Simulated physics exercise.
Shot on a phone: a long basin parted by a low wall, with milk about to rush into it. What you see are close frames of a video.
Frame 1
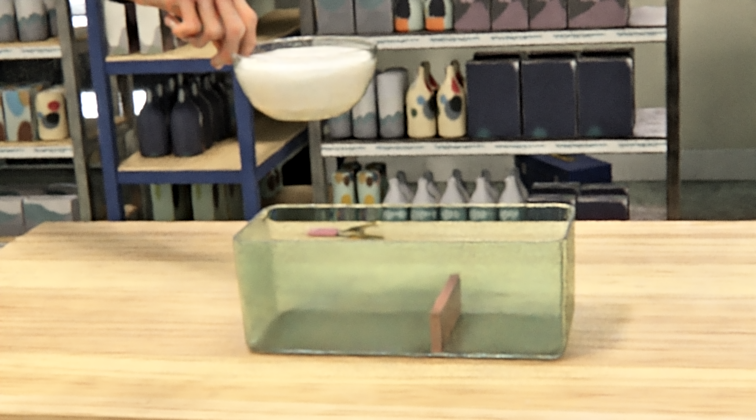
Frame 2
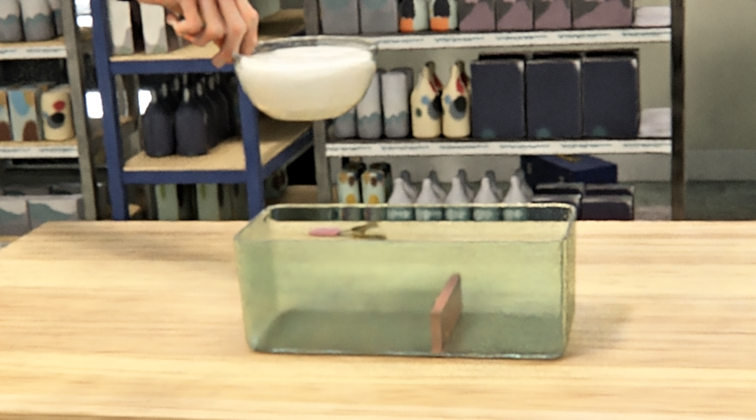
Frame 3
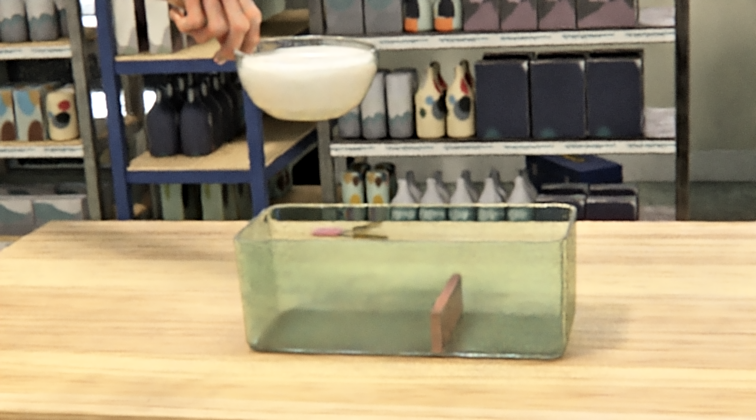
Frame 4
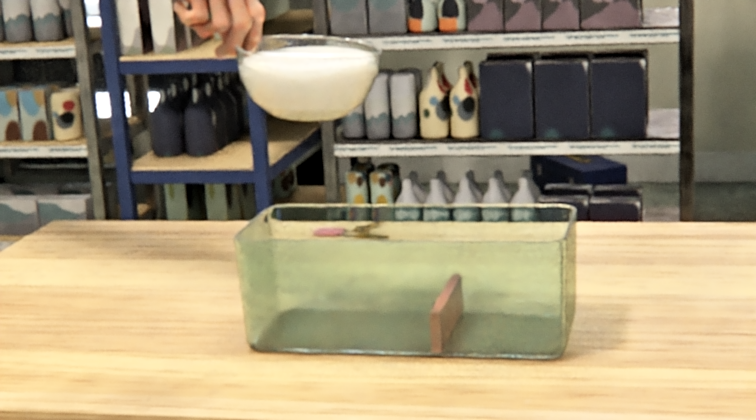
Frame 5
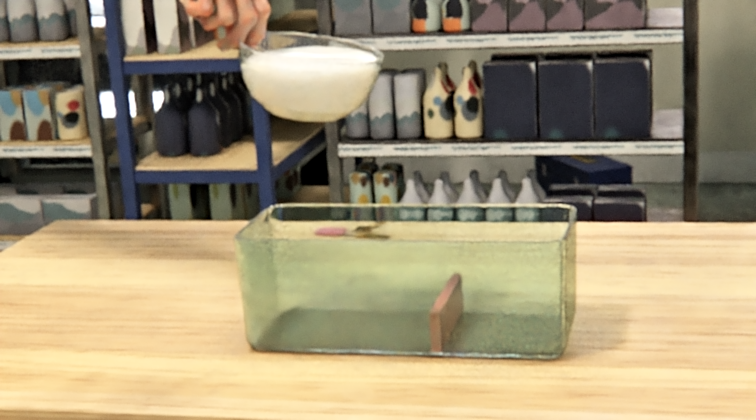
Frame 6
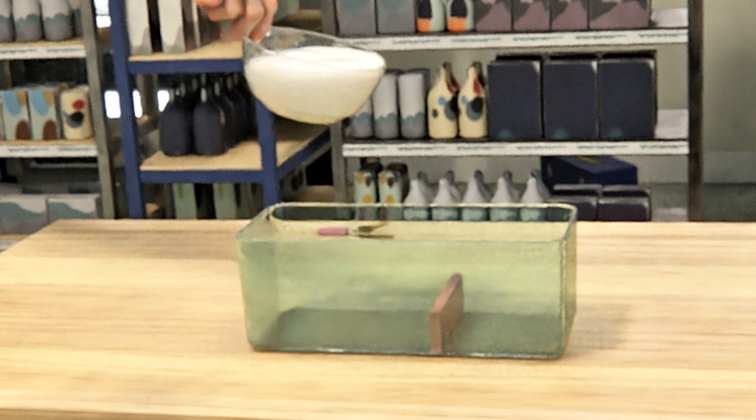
The clip shows a hand holding a clear glass bowl of white liquid above a long, greenish glass basin with a low brown divider on a wooden table, then gradually tilting the bowl slightly to the right.
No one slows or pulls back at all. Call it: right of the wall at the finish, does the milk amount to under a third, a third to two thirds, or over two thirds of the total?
A third to two thirds of the total.
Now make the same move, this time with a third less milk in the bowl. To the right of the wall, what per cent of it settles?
Roughly 35 in a hundred.
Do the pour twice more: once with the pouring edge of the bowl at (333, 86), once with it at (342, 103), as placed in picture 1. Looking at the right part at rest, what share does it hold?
Roughly 5 per cent, and 5 per cent.
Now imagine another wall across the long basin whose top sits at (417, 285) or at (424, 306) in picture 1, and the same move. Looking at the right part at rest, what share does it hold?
First try close to 75 percent, second try close to 65 percent.
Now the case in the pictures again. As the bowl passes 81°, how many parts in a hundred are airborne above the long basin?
About 45 %.
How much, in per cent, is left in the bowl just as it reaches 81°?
25 per cent or so.
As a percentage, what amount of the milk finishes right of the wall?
Close to 55 in a hundred.
A moment on, the bowl is tipped on its side and 26 per cent is still to pour, 4 is left of the wall and 24 right of it.
Next, the bowl is tipped right over and 0 per cent is still to pour, 41 is left of the wall and 55 right of it.
Then the bowl is tipped right over and 0 per cent is still to pour, 44 is left of the wall and 55 right of it.
Later the bowl is tipped right over and 0 per cent is still to pour, 44 is left of the wall and 55 right of it.
In the end 44 per cent lies left of the wall, 55 right of it and 1 outside.
